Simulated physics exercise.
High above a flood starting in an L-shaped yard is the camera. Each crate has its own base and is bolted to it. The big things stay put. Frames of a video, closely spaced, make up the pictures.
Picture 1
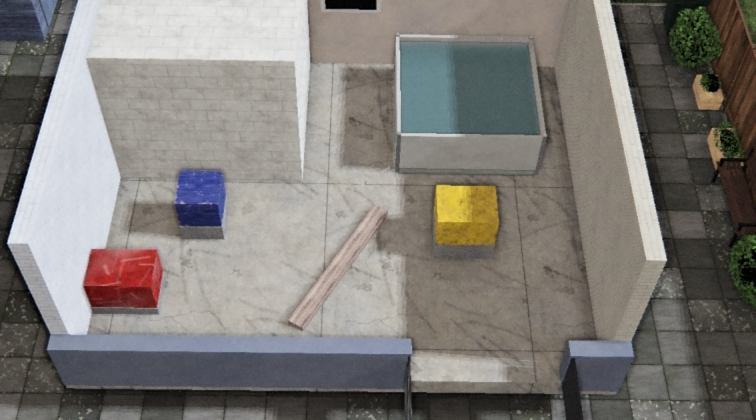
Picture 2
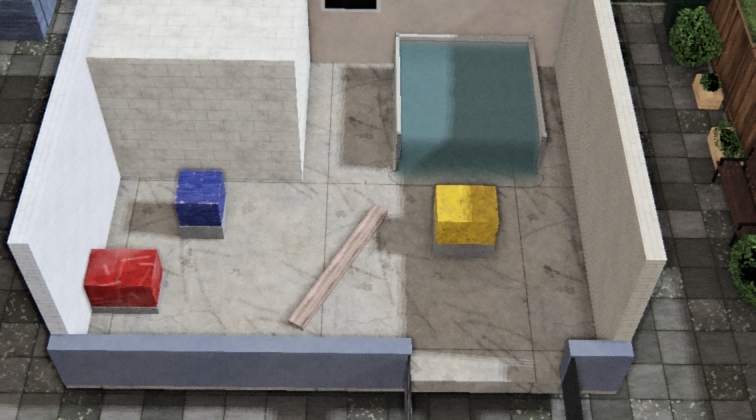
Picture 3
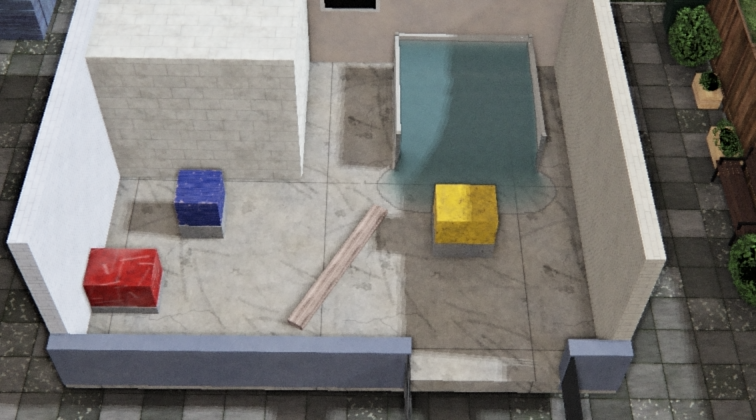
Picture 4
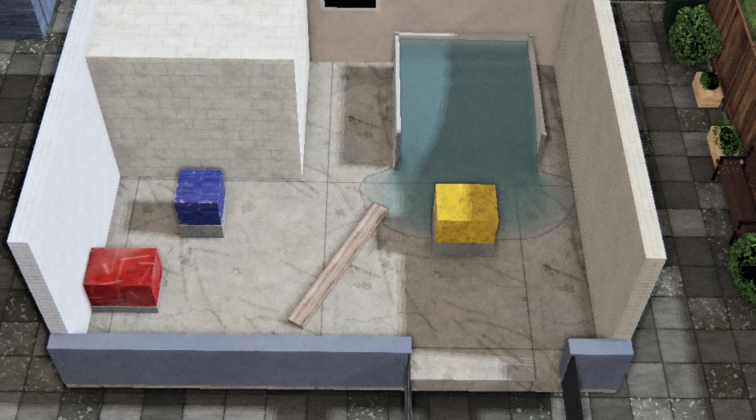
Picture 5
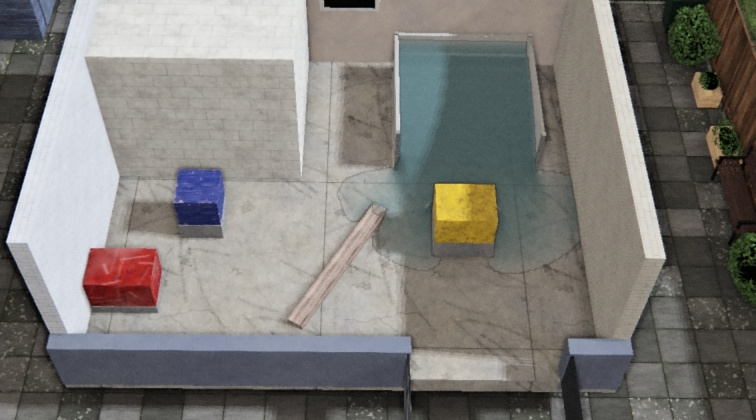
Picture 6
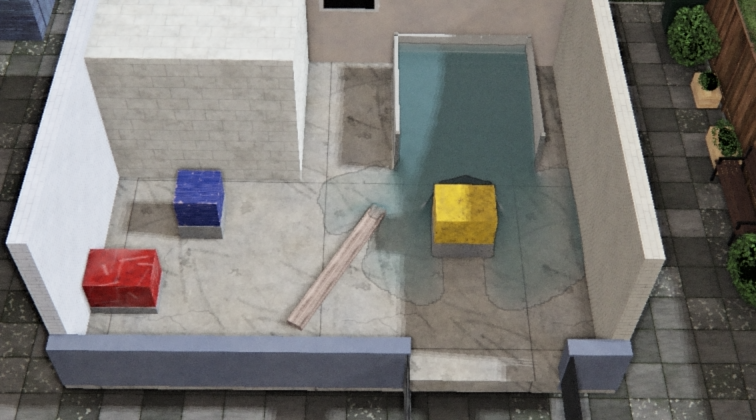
A walled, L-shaped yard with a pale concrete floor, paved ground around it and potted plants along the right, is seen from high above by a still camera. A tank of blue-green water stands at the back right, with a yellow block in front, a wooden plank near the centre, and blue and red blocks at left. The tank's front opens and water pours out, spreading thinly around the yellow block and reaching the plank.
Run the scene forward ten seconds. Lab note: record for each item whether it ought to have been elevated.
As I see it, the yellow crate comes out wet; the blue crate comes out dry; the red crate comes out wet.
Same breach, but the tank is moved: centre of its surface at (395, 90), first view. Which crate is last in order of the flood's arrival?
Answer: The crate marked red.
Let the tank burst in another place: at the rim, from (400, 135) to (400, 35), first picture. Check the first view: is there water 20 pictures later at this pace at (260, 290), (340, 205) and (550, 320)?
Spot one inundated, spot two inundated, spot three spared.
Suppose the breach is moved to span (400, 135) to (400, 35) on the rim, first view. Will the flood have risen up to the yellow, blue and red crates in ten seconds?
Here goes: Yellow crate - left alone; blue crate - left alone; red crate - hit.
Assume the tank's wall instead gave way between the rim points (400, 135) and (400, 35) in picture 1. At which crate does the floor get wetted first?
That would be the blue-painted one.
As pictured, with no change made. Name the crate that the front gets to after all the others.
The crate marked red, I reckon.
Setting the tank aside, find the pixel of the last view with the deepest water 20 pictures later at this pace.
Deepest spot: Around (81, 360).
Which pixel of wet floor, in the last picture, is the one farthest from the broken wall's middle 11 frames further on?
Pixel estimate: (134, 361).
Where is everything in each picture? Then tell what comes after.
Still water in the water tank at (467, 87), in the first frame.
The front is at (392, 173), out from the gap at (468, 157), in the second frame.
The front is at (384, 190), out from the gap at (468, 159), in the third frame.
The front is at (564, 213), out from the gap at (467, 160), in the fourth frame.
Water pours out at (467, 161) and has run to (380, 248), in the fifth frame.
The front is at (523, 304), out from the gap at (466, 161), in the sixth frame.
A moment on, water covers 45 % of the floor; the yellow crate water round its plinth, the blue crate not reached, the red crate not reached.
Next, water covers 65 % of the floor; the yellow crate water round its plinth, the blue crate water round its plinth, the red crate not reached.
Then, water covers 85 % of the floor; the yellow crate water round its plinth, the blue crate water round its plinth, the red crate water round its plinth.
Later, water covers 95 % of the floor; the yellow crate water round its plinth, the blue crate water round its plinth, the red crate water round its plinth.
In the end, water covers 100 % of the floor; the yellow crate was topped, the blue crate stayed above the water, the red crate was topped.
